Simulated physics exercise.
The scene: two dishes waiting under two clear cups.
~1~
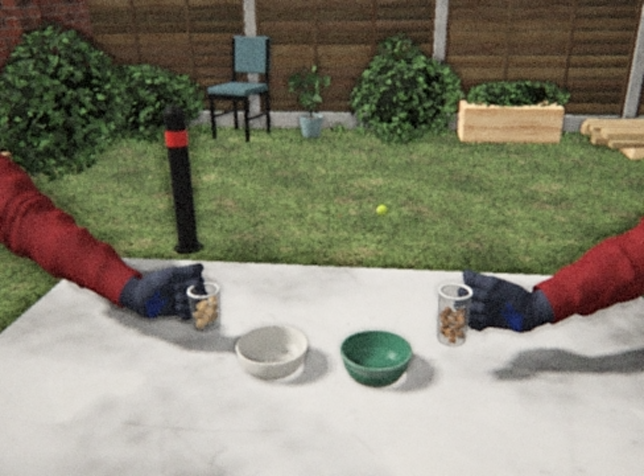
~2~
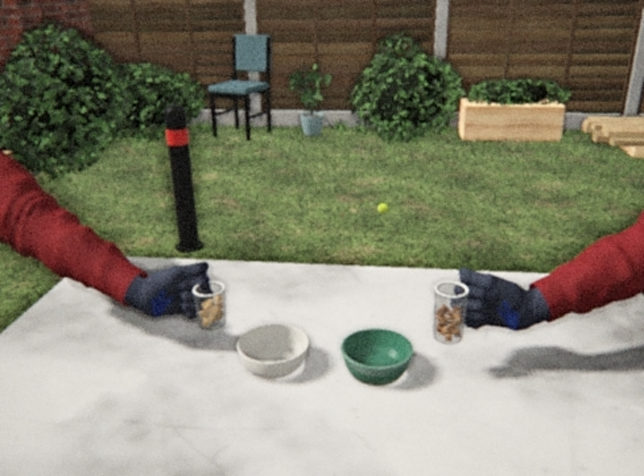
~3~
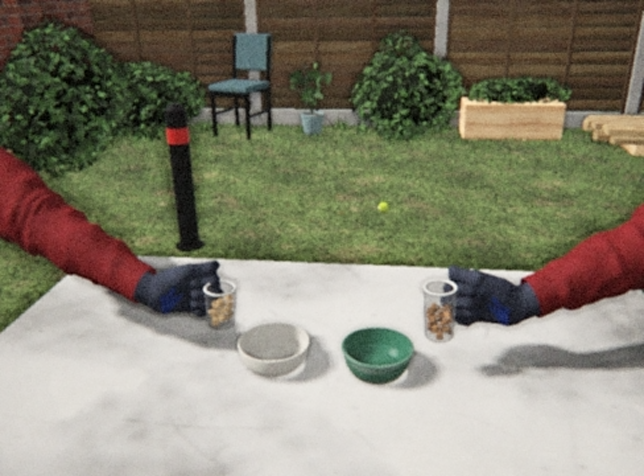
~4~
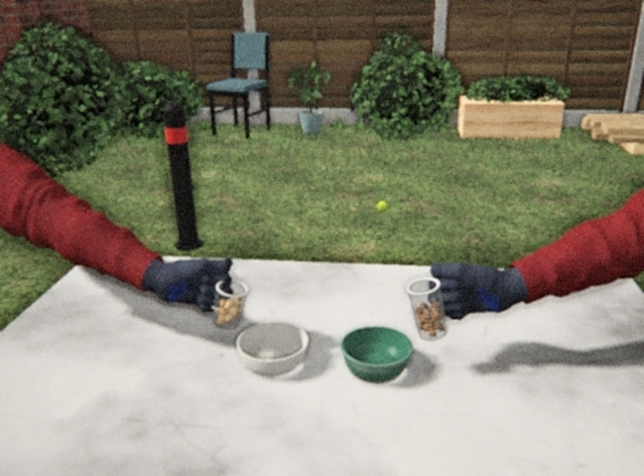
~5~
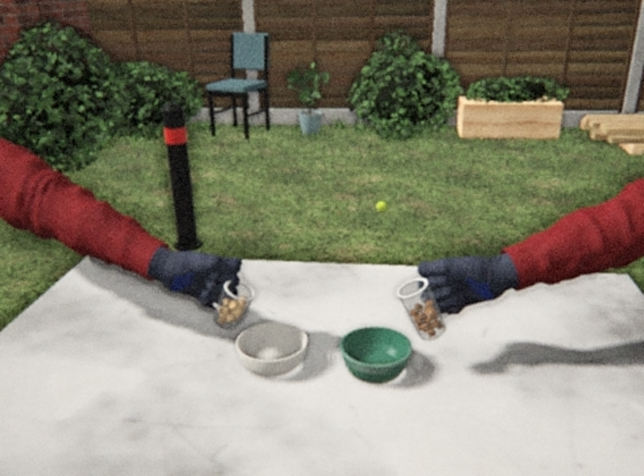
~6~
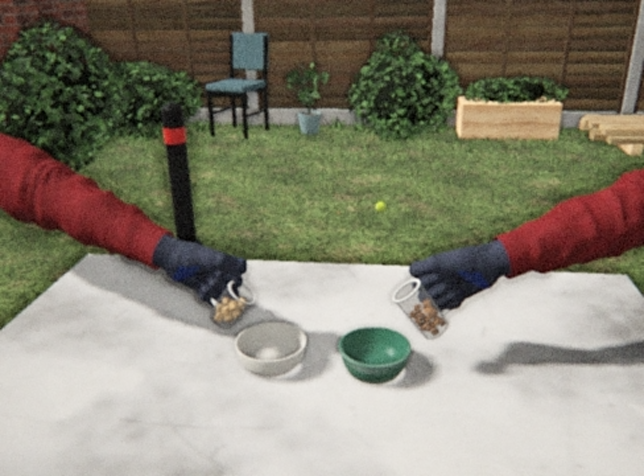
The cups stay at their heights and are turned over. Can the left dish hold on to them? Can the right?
In the end the left one keeps them all, and the right one keeps them all.
Then, 0.31 s past the last view, left, all still in the cup; right, all still in the cup.
Then, 0.70 s past the last view, left, all still in the cup; right, all still in the cup.
Then, 1.11 s past the last view, left, all still in the cup; right, nearly all still in the cup, a small part in the air.
Finally, left, all in the dish, none outside the dish; right, all in the dish, none outside the dish.
